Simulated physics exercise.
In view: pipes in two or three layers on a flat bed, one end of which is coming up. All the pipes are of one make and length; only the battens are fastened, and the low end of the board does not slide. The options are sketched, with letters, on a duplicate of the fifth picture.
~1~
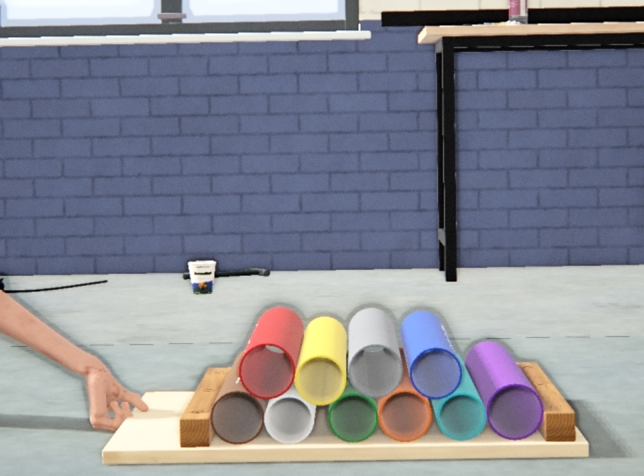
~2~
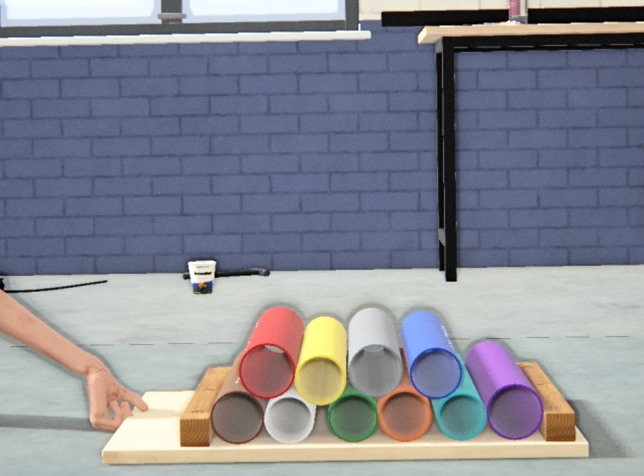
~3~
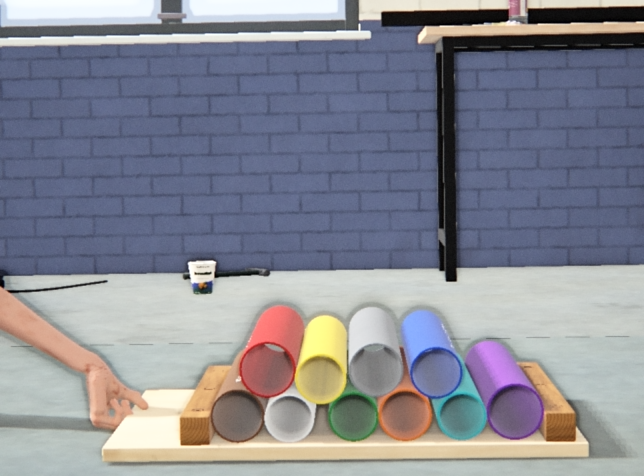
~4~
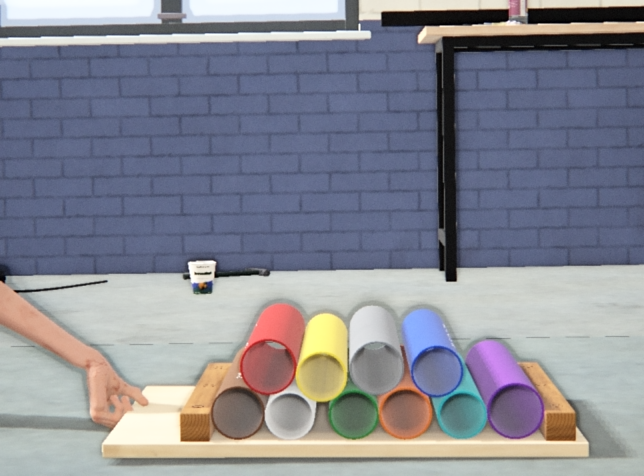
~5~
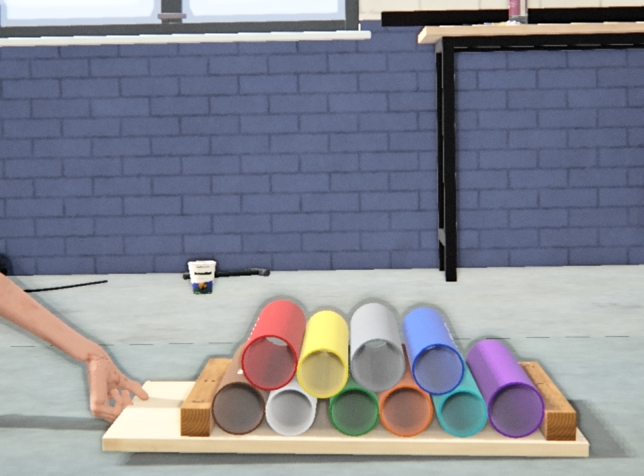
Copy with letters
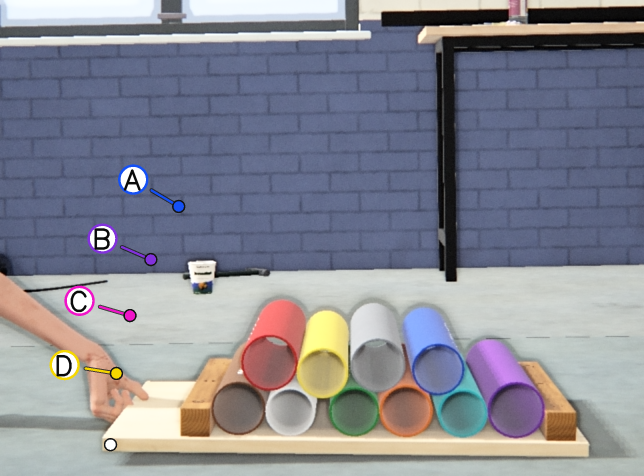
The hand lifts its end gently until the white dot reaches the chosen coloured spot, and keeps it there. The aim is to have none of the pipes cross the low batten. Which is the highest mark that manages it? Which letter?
The highest mark that will do is C.
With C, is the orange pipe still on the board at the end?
Yes.
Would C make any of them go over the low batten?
At C: No.
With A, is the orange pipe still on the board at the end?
The orange pipe: Yes.
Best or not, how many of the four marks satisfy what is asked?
The number is two.
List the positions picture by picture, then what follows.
Red pipe (267, 371); yellow pipe (320, 380); grey pipe (376, 371), in the first frame.
Grey pipe (376, 371); board (345, 408), in the second frame.
Board (345, 407); brown pipe (238, 416); white pipe (289, 418); yellow pipe (321, 379), in the third frame.
Board (346, 405); brown pipe (238, 413); white pipe (290, 415), in the fourth frame.
Board (346, 402); brown pipe (238, 408); white pipe (290, 411), in the fifth frame.
On the marked copy, A at (178, 207); B at (151, 260); C at (130, 316); D at (116, 374); the white dot at (110, 445).
Following C. Soon after the start, board at 13°.
Later, board at 17°.
In the end, board at 17°, none over the low batten.
As for the rest, A four over the low batten (blue, red, yellow, grey); B four over the low batten (blue, red, yellow, grey); D none over the low batten.
